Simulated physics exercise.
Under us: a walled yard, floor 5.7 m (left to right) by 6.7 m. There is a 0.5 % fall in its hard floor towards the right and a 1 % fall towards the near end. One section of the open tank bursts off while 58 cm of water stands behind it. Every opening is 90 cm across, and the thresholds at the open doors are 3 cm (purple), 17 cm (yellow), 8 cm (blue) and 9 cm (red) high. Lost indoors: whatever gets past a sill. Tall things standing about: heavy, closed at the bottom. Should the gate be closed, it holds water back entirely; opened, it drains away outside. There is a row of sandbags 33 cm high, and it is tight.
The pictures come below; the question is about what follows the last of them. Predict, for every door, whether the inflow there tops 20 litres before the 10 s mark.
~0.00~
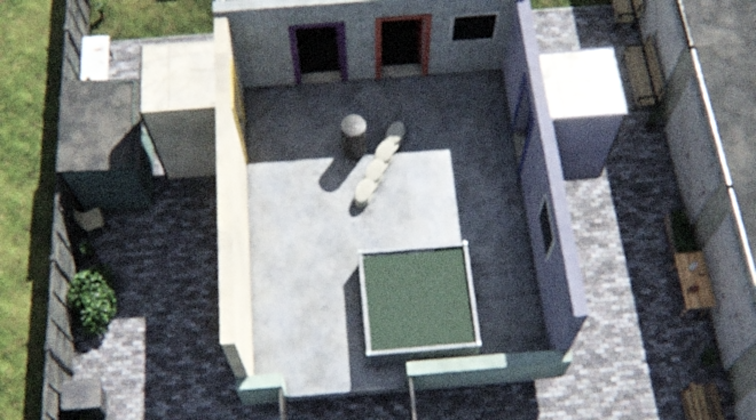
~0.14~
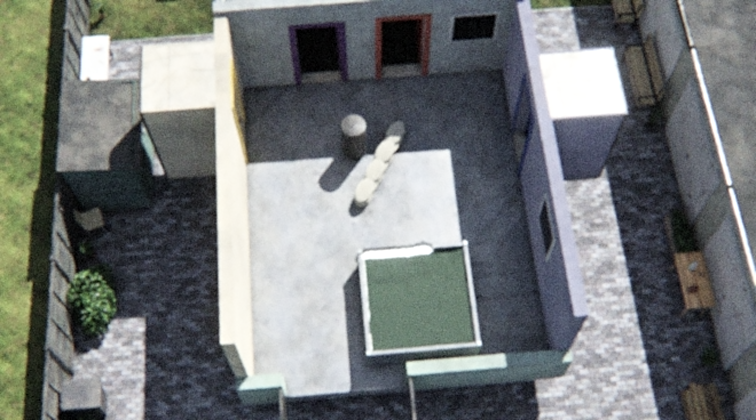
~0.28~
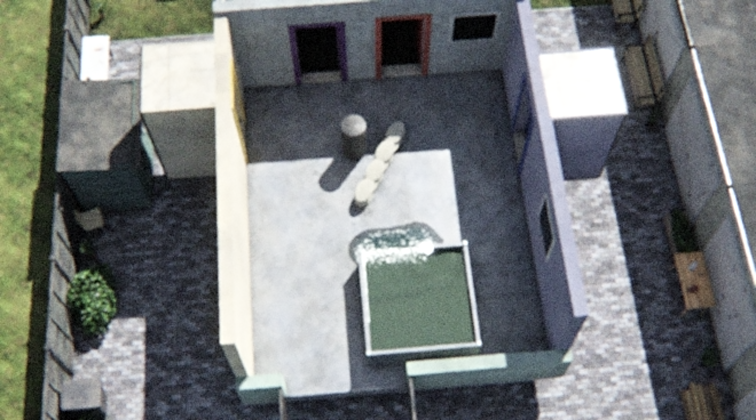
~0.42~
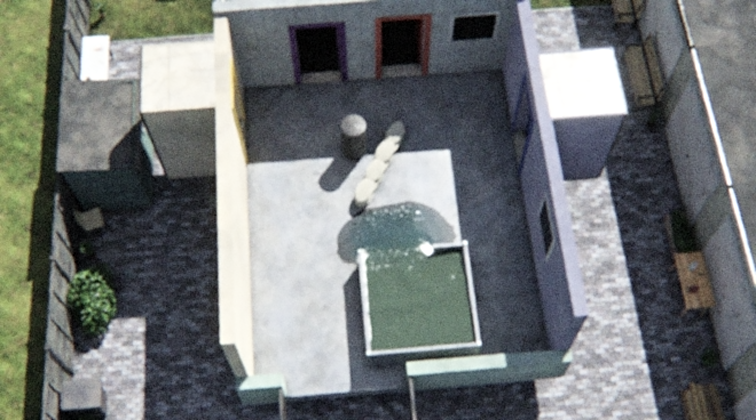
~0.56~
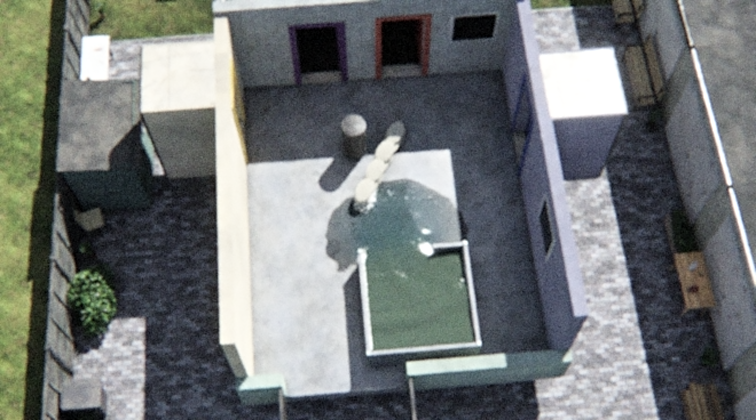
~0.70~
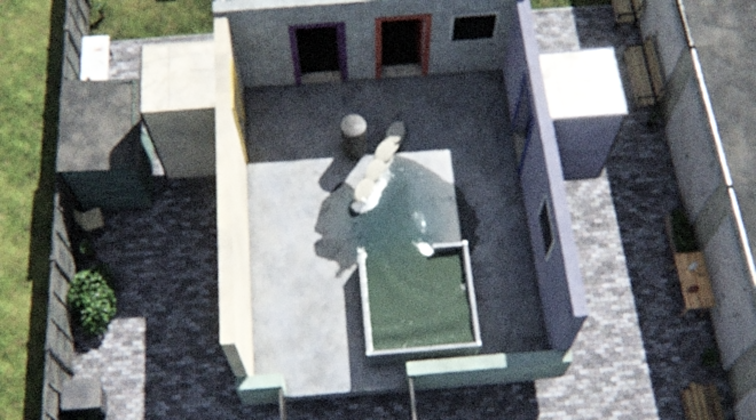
Prediction: At the purple door it tops 20 litres; at the yellow door it falls short of 20 litres; at the blue door it tops 20 litres; at the red door it falls short of 20 litres.
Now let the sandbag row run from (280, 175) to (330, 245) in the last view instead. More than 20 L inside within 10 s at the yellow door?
Then, at yellow, the limit is respected.
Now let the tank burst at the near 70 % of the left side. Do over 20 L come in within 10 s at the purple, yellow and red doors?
Then: Purple over, yellow below, red not over.
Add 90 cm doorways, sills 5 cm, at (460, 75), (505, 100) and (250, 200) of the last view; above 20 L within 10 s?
Per doorway, in order: Sufficient / sufficient / sufficient.
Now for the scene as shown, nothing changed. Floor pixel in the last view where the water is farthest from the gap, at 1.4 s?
Near (418, 90).
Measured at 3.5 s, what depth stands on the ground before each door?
Depths in centimetres - purple: 6, yellow: 9, blue: 14, red: 7.
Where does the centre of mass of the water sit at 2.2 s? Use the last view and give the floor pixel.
At roughly (402, 238).
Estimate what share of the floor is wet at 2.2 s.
Roughly 45 % of the floor is wet.
After 1.4 s water covers 25 % of the floor and is deepest (35 cm) near (371, 206); purple door not reached, yellow door not reached, blue door not reached, red door not reached.
After 2.2 s water covers 45 % of the floor and is deepest (30 cm) near (371, 206); purple door not reached, yellow door 12 cm at the sill, 0 L in, blue door 3 cm at the sill, 0 L in, red door 6 cm at the sill, 0 L in.
After 3.5 s water covers 55 % of the floor and is deepest (25 cm) near (480, 114); purple door 6 cm at the sill, 0 L in, yellow door 9 cm at the sill, 0 L in, blue door 14 cm at the sill, 7 L in, red door 7 cm at the sill, 1 L in.
After 6.0 s water covers 80 % of the floor and is deepest (14 cm) near (348, 139); purple door 9 cm at the sill, 29 L in, yellow door 7 cm at the sill, 0 L in, blue door 13 cm at the sill, 64 L in, red door 8 cm at the sill, 3 L in.
After 10.0 s water covers 95 % of the floor and is deepest (12 cm) near (254, 387); purple door 6 cm at the sill, 90 L in, yellow door 6 cm at the sill, 0 L in, blue door 8 cm at the sill, 79 L in, red door 5 cm at the sill, 3 L in.
